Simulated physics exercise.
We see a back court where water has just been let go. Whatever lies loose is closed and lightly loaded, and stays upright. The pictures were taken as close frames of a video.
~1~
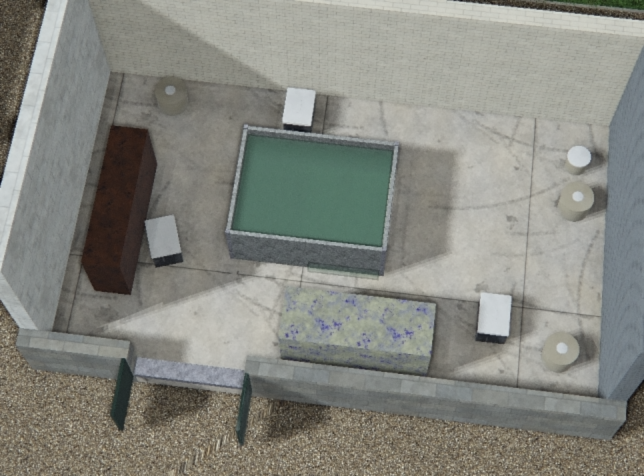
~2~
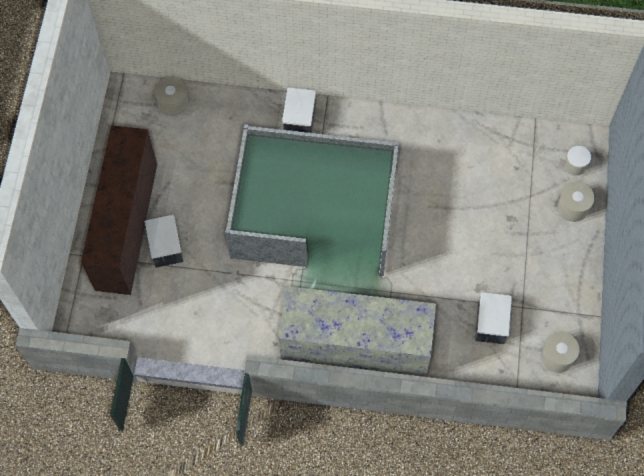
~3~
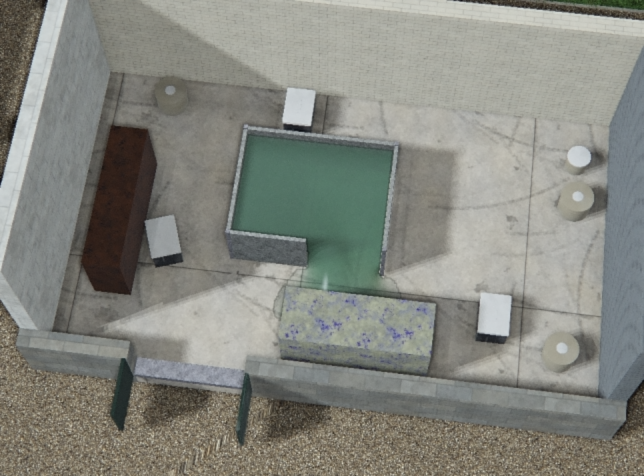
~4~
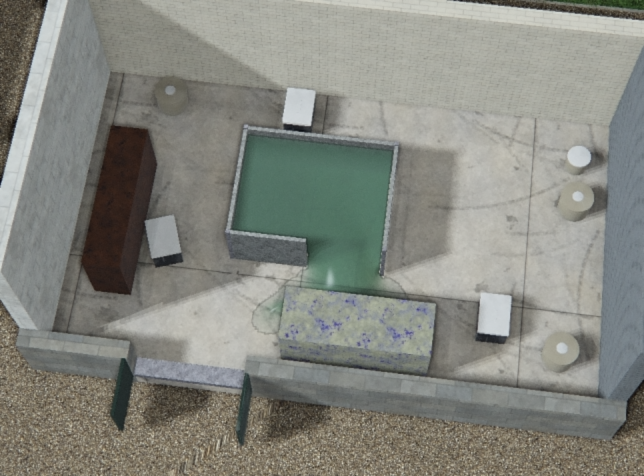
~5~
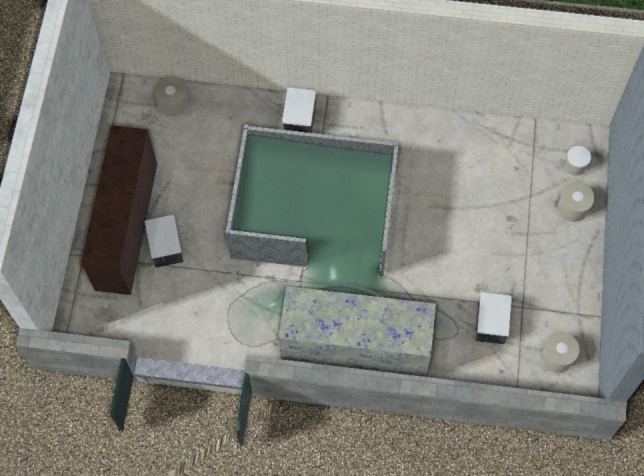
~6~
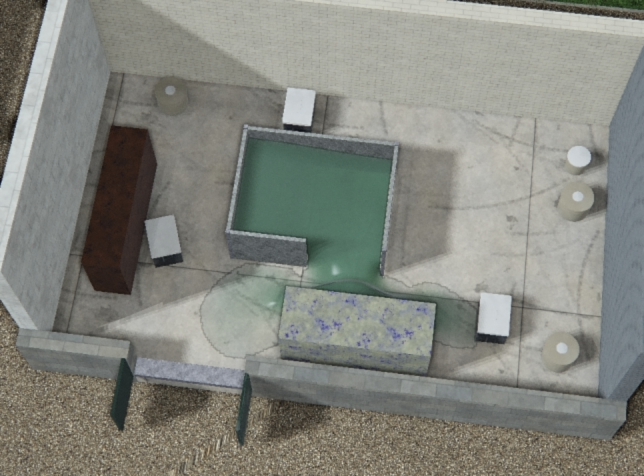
Green water pours through a gap in the tank's front wall and spreads around a flowered block.
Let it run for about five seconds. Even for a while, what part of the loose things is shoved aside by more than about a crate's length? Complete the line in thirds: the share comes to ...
The share comes to at least two thirds.
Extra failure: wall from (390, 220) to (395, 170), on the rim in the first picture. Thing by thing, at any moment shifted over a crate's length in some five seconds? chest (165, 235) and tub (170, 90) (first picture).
Lab note, as listed: Stayed below that mark / stayed below that mark.
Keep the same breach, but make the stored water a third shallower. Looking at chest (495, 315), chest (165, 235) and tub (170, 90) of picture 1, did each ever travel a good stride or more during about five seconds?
Going through them, I'd say got there, then got there, then never got there.
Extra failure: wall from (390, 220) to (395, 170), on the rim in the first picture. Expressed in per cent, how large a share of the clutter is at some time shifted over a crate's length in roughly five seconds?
Near 70 in a hundred.
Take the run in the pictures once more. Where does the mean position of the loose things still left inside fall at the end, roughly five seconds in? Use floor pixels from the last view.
Mean position: About (345, 206).
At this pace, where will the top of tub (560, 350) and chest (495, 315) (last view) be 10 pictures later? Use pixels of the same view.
Roughly (577, 374), then (585, 325).
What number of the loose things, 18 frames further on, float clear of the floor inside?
Counted: 4.
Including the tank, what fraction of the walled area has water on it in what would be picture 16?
Roughly 60 in a hundred.
A moment on, 0 of 7 are well off their spots; 0 afloat.
Next, 1 of 7 are well off their spots; 2 afloat.
Later, 5 of 7 are well off their spots; 4 afloat.
In the end, 5 of 7 are well off their spots, and 5 have been at some point; 2 afloat.
